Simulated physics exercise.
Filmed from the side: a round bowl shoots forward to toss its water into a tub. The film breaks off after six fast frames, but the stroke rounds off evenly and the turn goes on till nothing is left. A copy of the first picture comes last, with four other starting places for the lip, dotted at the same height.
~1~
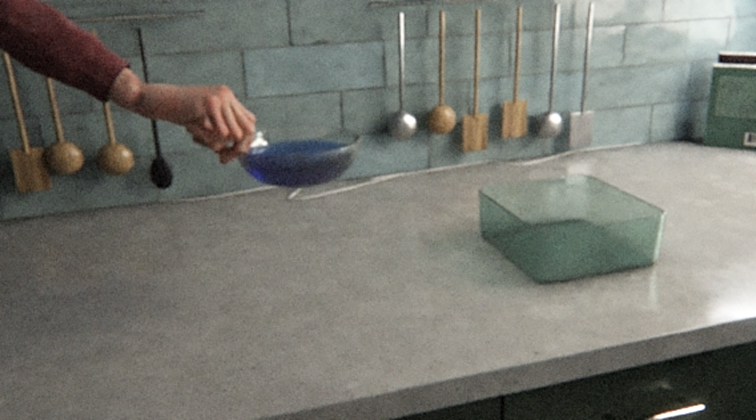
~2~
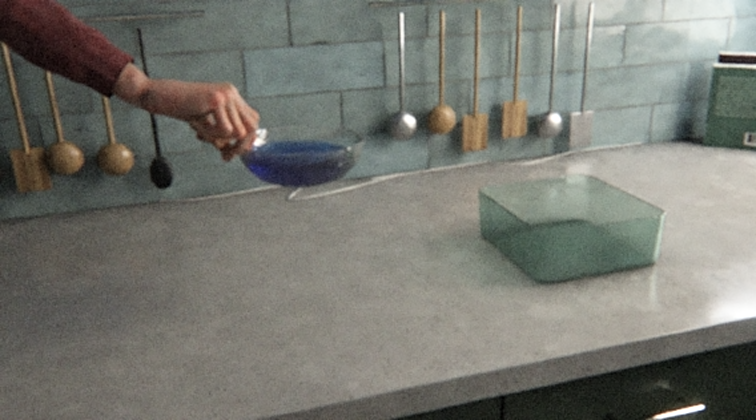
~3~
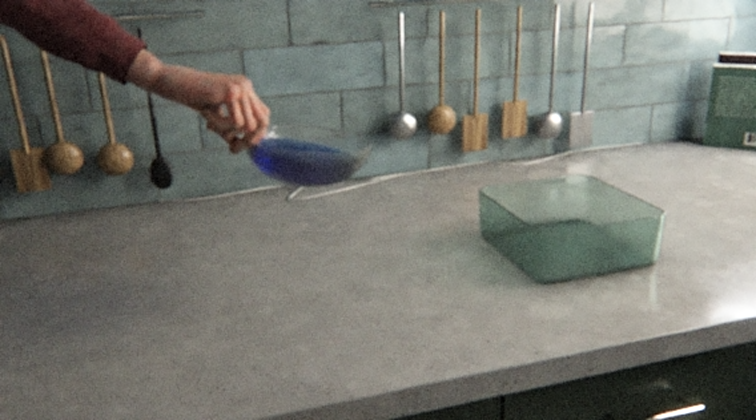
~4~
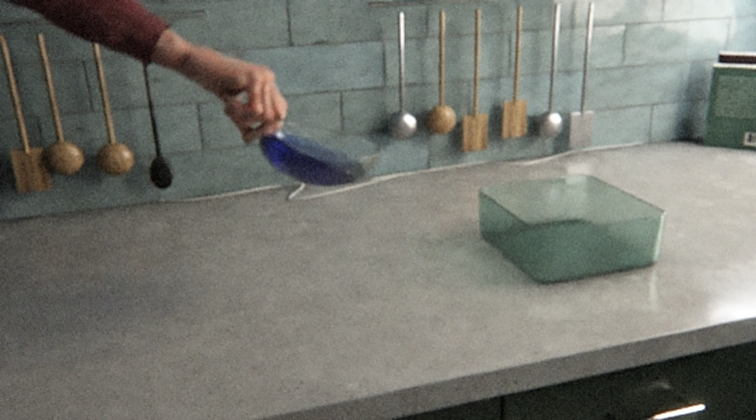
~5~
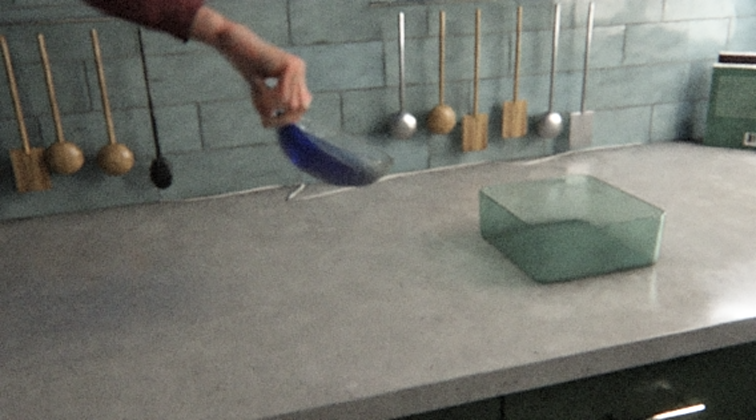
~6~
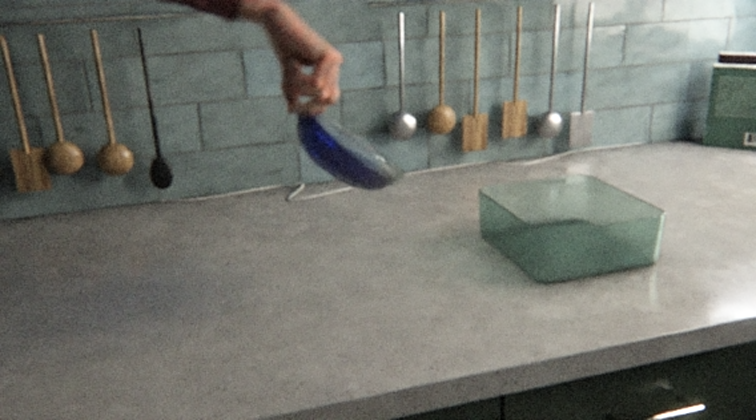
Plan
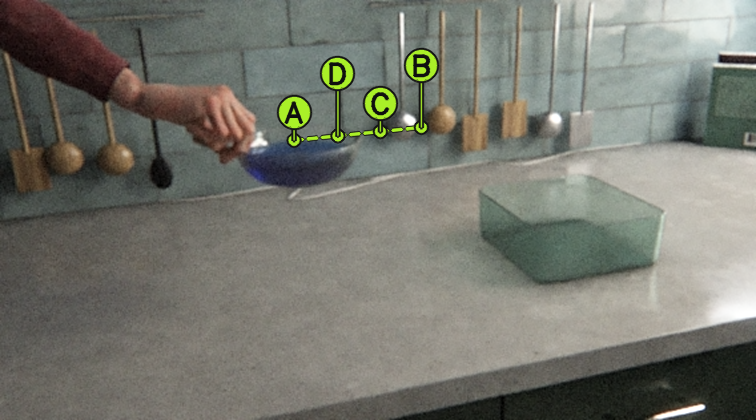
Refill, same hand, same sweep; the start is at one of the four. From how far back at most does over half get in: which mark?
Spot B just does it.
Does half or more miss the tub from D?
Yes, that goes wrong.
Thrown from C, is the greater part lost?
Yes.
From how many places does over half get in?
One of the four.
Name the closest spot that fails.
That would be C.
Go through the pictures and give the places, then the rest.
The first frame shows upright, lip at (356, 134); tub from (533, 282) to (655, 261); nothing has left yet.
The second frame shows upright, lip at (359, 135); nothing has left yet.
The third frame shows tipped about 7°, lip at (367, 140); nothing has left yet.
The fourth frame shows tipped about 15°, lip at (377, 147); nothing has left yet.
The fifth frame shows tipped about 26°, lip at (389, 157); nothing has left yet.
The sixth frame shows tipped about 38°, lip at (400, 168); nothing has left yet.
On the marked copy, A at (294, 140); B at (421, 127); C at (380, 131); D at (337, 135).
If A is chosen, about 0 % lands in the tub, 100 % falls short.
If B is chosen, about 63 % lands in the tub, 10 % falls short and 27 % goes beside or beyond.
If C is chosen, about 18 % lands in the tub, 77 % falls short and 5 % goes beside or beyond.
If D is chosen, about 0 % lands in the tub, 96 % falls short and 4 % goes beside or beyond.
